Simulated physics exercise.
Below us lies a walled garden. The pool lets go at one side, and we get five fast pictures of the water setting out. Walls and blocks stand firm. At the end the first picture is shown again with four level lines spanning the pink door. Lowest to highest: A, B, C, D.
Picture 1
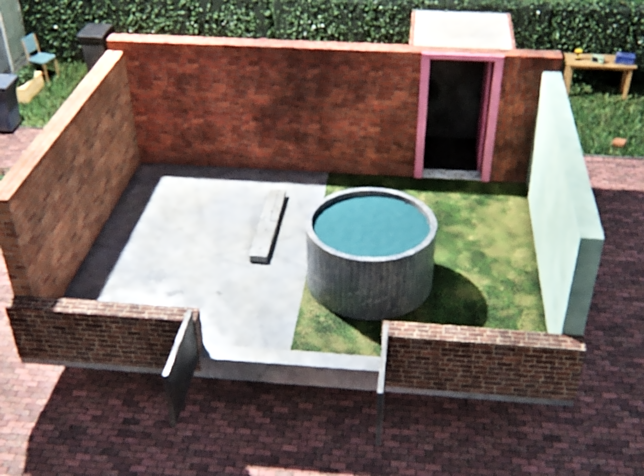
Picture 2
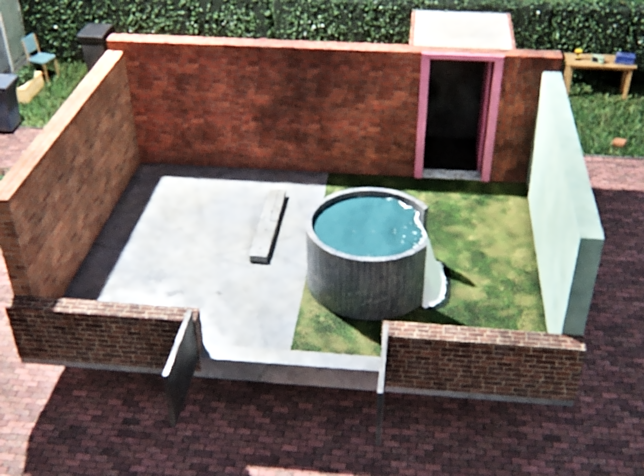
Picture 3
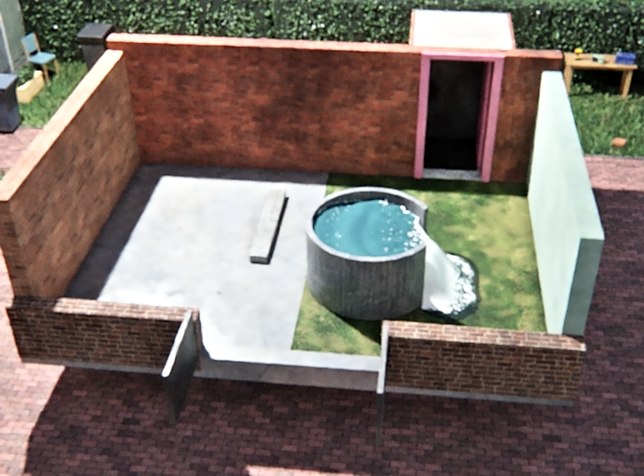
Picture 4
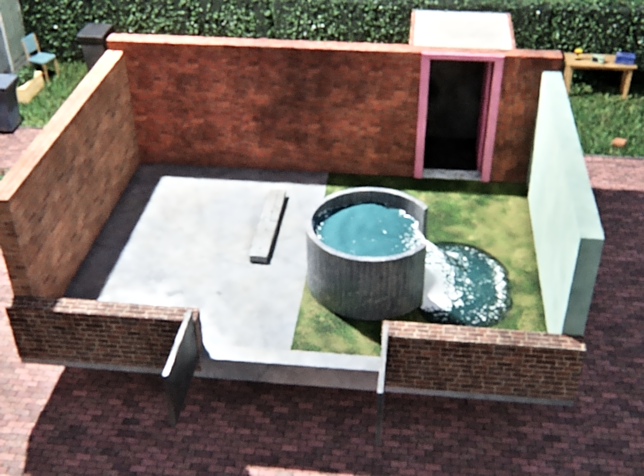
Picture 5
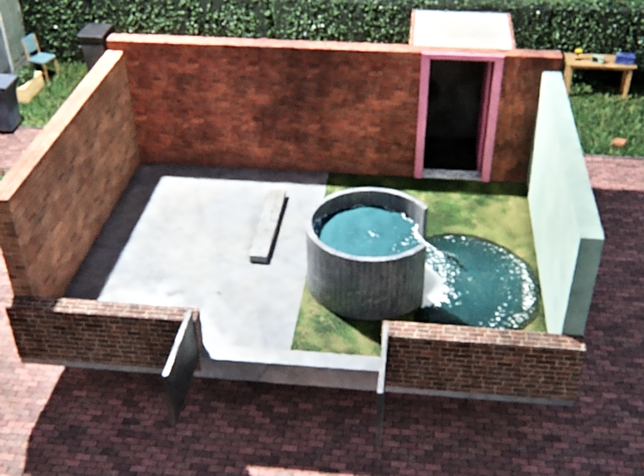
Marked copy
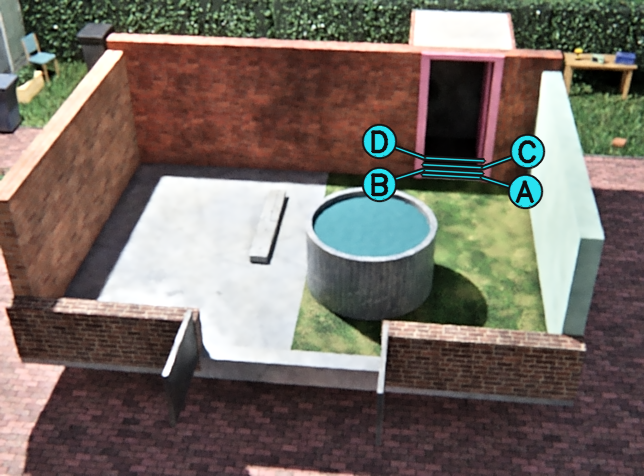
Seen from above, a walled garden holds a round grey tank of blue-green water, set on grass right of a pale paved area. Brick walls stand left and behind, with a pink doorway at the back right, a pale green wall at right and an open gate in front. Water breaks through the tank's right side and spreads rightward over the grass in a foaming, widening pool, while the camera stays still.
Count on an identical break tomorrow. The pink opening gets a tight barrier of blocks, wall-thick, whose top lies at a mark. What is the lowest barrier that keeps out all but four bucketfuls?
It is B.
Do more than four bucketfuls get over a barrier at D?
No, that is safe.
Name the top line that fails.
That would be A.
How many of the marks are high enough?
Three of the four.
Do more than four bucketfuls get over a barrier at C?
No, not at all.
On the marked copy, A at (452, 176); B at (452, 171); C at (453, 166); D at (453, 159); from the bottom up A, B, C, D.
If A is chosen, about 9 bucketfuls get in.
If B is chosen, a splash gets over, under a bucket.
If C is chosen, nothing gets over.
If D is chosen, nothing gets over.
